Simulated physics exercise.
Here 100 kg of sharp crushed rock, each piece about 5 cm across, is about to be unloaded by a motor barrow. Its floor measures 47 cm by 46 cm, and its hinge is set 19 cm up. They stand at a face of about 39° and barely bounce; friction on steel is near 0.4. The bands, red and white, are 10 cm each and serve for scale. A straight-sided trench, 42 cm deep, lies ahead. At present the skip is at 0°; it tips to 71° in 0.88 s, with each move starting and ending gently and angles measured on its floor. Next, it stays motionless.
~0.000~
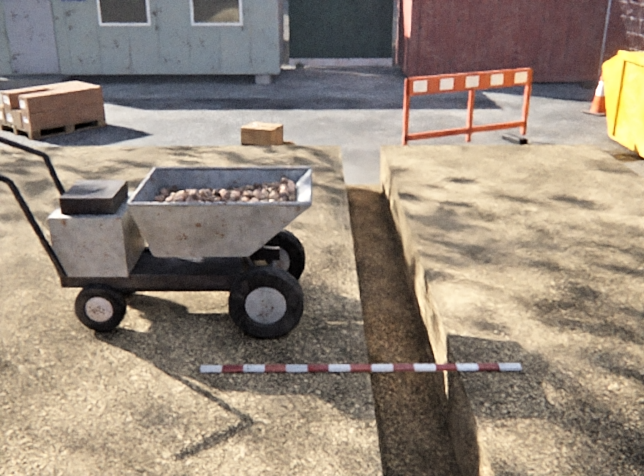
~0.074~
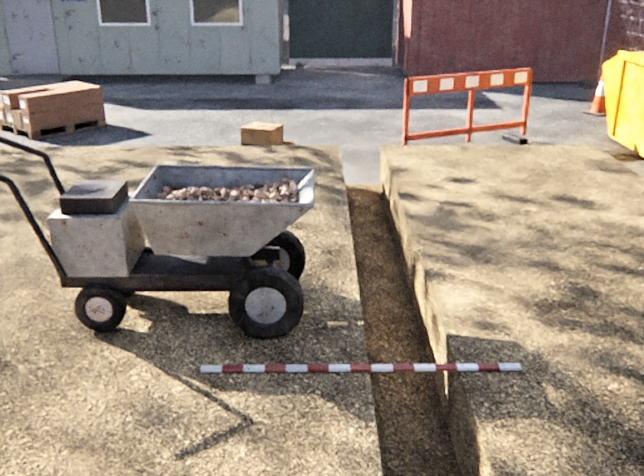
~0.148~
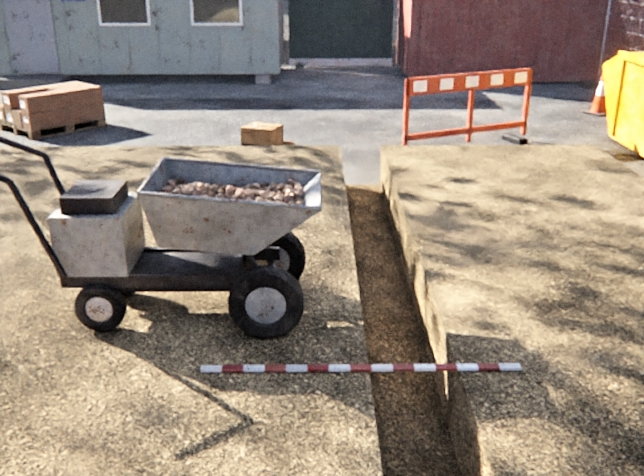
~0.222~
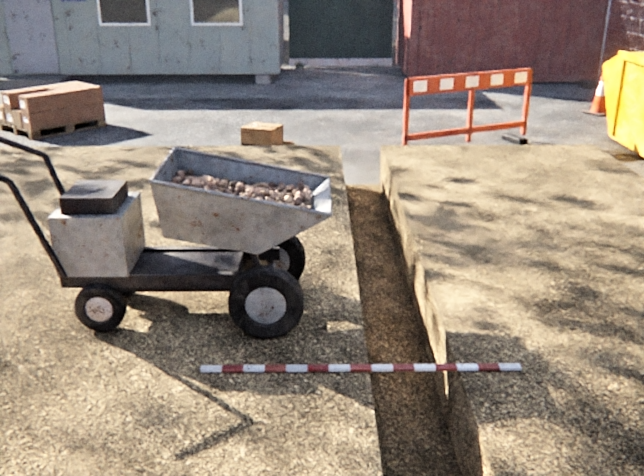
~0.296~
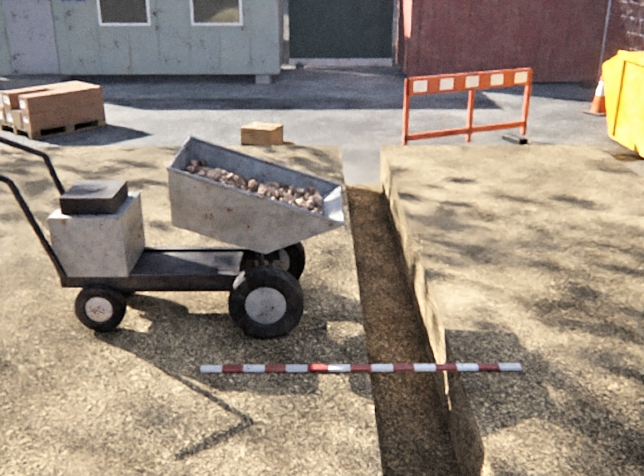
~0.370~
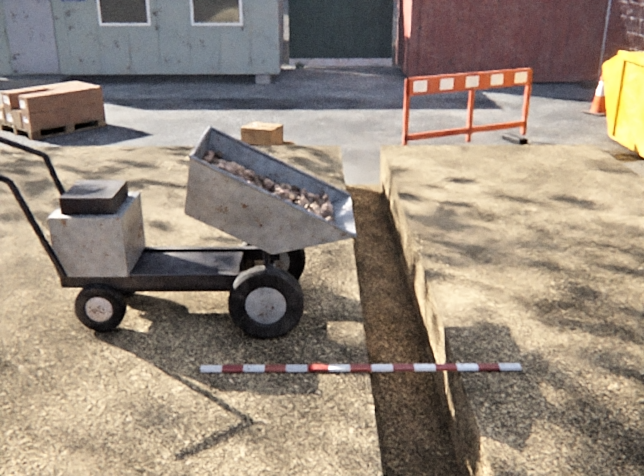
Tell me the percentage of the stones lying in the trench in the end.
Close to 97 %.
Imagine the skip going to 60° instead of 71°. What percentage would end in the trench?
Some 75 in a hundred, I'd say.
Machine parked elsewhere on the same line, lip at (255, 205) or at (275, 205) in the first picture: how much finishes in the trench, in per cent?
It'd be around 70 per cent and after that around 100 per cent.
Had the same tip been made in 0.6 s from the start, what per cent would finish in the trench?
Near 85 per cent.
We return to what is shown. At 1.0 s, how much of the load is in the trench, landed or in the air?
By that moment, roughly 35 per cent of the load.
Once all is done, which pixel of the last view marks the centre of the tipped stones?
I'd put it close to (408, 363).
After 0.7 s the floor is at 60°; 100 % in the skip; the foremost stones are at (375, 261).
After 1.0 s the floor is at 71°; 65 % in the skip, 35 % in the trench; the foremost stones are at (434, 361).
After 1.3 s the floor is at 71°; 15 % in the skip, 81 % in the trench, 3 % past the trench; the foremost stones are at (503, 319).
After 3.3 s the floor is at 71°; 0 % in the skip, 97 % in the trench, 3 % past the trench; the foremost stones are at (523, 314).
